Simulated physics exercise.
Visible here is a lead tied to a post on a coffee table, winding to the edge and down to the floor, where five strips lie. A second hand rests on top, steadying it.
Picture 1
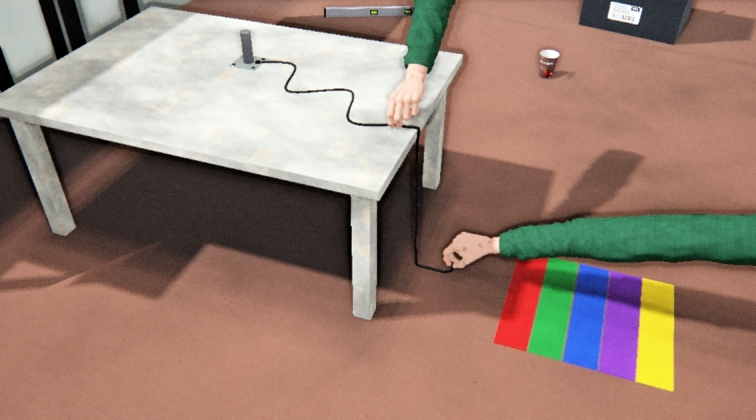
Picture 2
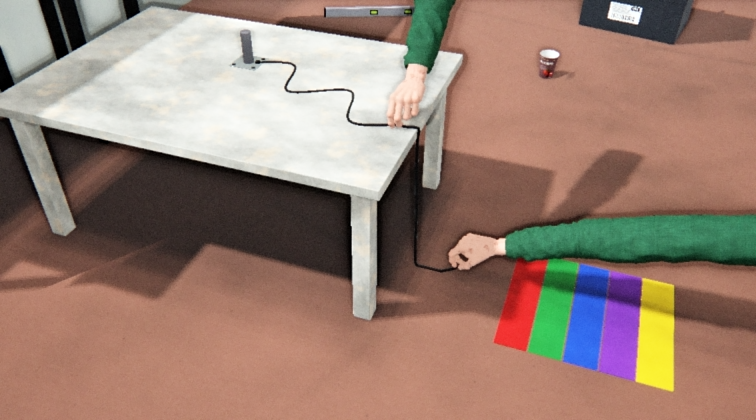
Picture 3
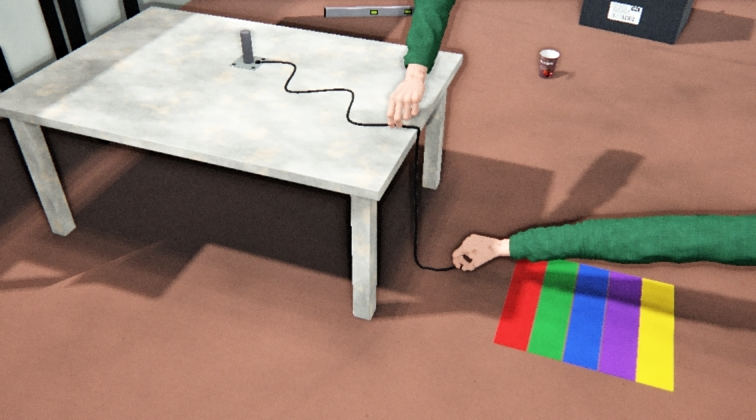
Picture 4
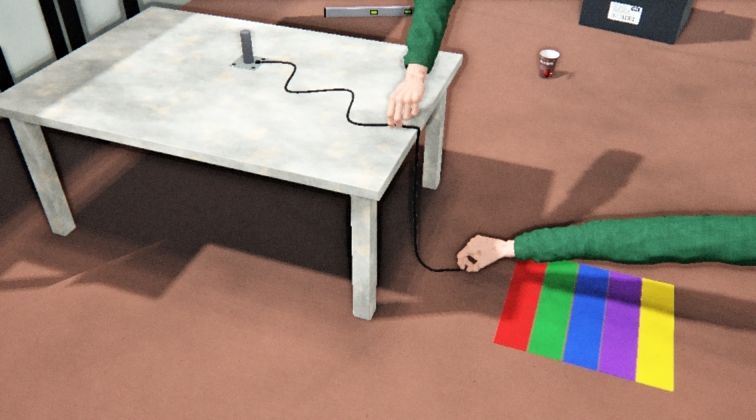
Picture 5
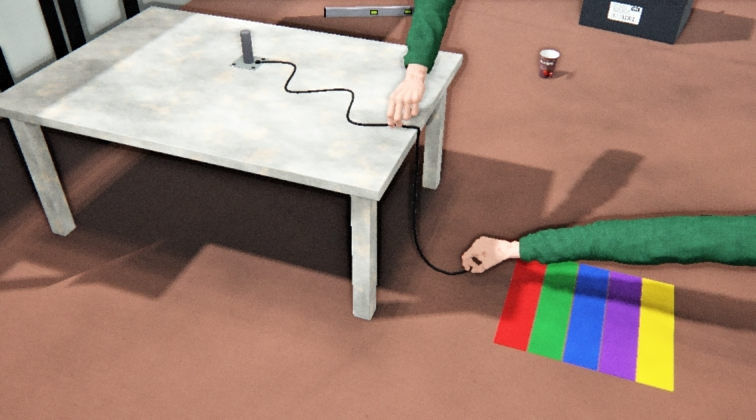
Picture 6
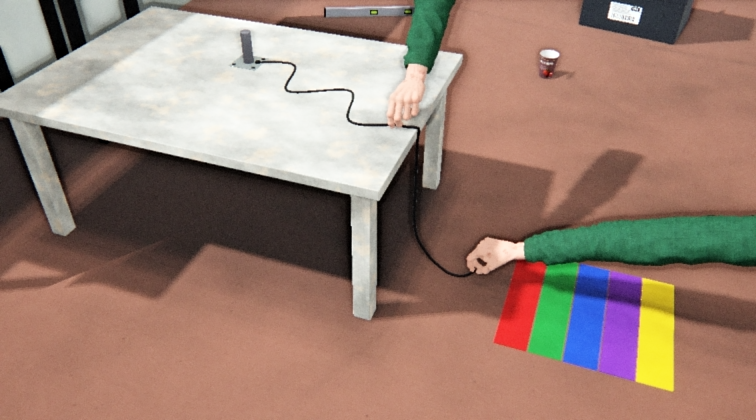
A hand near the floor drew the end of a dark cord slightly to the right, toward the red strip of a colored row, while another hand held the cord at the table's edge.
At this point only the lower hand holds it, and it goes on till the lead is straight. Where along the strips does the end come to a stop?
Above the yellow strip.
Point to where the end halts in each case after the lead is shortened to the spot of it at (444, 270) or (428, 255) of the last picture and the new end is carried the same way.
Case by case: Roughly (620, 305), then roughly (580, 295).
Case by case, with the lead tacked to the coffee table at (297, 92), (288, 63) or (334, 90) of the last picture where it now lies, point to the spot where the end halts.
Try by try, around (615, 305), (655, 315) and (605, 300).
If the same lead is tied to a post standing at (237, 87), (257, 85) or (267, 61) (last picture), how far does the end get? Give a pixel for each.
First try about (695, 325), second about (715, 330), third about (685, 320).
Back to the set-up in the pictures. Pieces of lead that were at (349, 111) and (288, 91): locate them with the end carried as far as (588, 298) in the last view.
The first lands at (420, 122), while the second lands at (331, 90).
Soon after, end near (588, 298); over blue.
After that, end near (636, 309); over purple.
At the stop, end near (665, 316); over yellow. It halts on the yellow strip.
